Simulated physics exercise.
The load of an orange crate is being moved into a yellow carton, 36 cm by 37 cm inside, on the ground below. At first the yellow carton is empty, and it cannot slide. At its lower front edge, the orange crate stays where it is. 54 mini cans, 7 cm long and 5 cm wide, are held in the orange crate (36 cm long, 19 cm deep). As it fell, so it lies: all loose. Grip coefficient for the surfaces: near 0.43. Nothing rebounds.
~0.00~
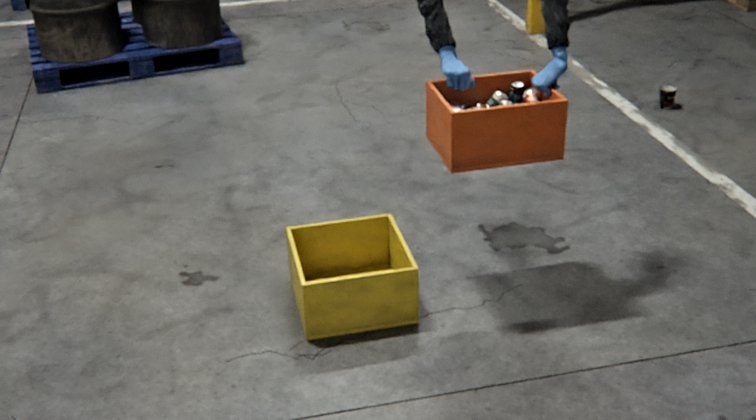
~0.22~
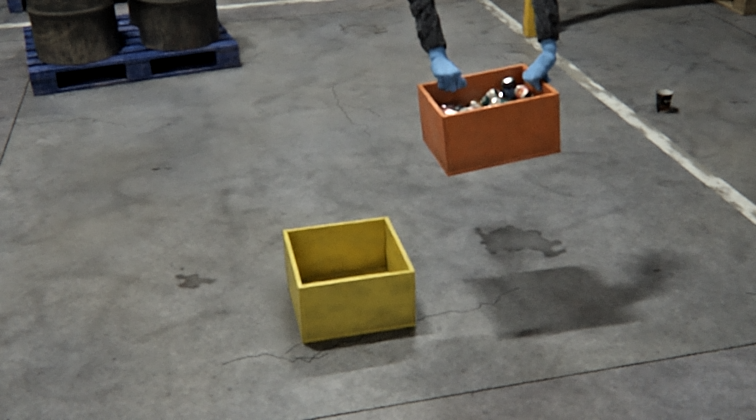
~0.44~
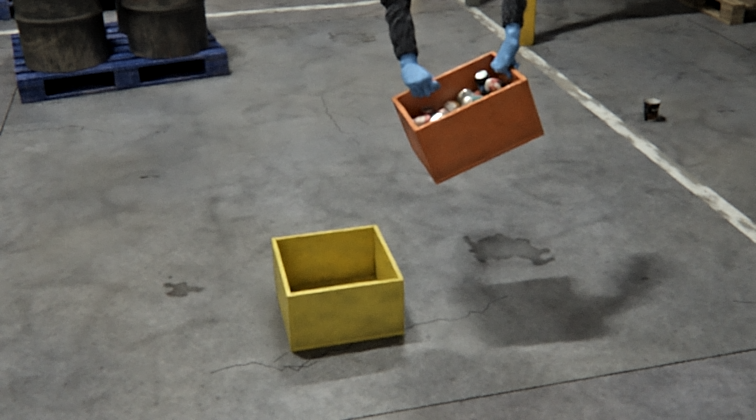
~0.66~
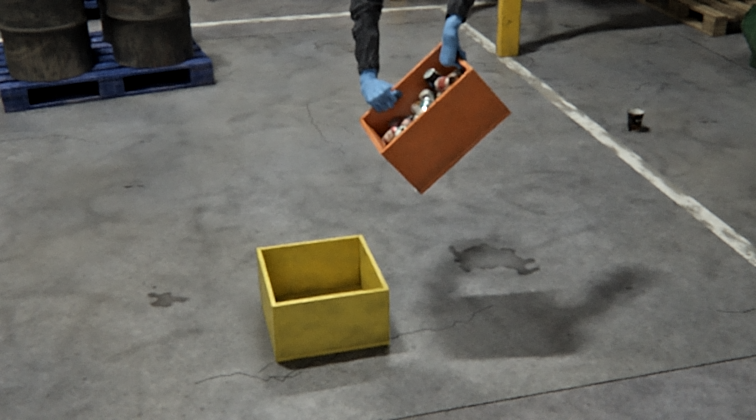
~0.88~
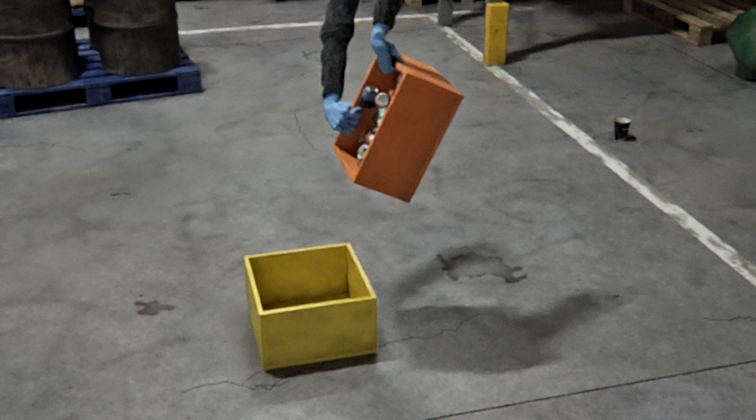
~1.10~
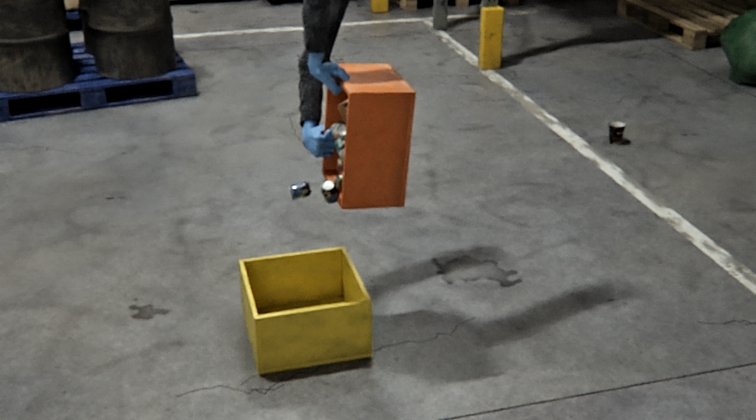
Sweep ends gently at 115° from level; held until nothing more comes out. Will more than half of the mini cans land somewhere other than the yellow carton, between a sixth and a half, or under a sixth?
Going to be below the one-sixth mark outside the container.
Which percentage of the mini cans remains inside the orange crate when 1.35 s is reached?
About 70 percent.
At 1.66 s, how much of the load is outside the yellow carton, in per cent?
Roughly 0 percent.
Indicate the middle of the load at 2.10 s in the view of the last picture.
Centre estimate - approximately (295, 321).
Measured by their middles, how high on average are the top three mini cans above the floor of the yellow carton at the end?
Some 10 cm.
After 1.35 s, tilt 105°; 39 still in the orange crate, 2 in the yellow carton and 13 in the air.
After 1.66 s, tilt 115°; 11 still in the orange crate, 27 in the yellow carton, 1 outside the yellow carton and 15 in the air.
After 2.10 s, tilt 115°; 2 still in the orange crate, 49 in the yellow carton, 2 outside the yellow carton and 1 in the air.
When it is over (at 2.66 s), 52 in the yellow carton and 2 outside the yellow carton. Asked share, 2 of 54, 4 per cent.
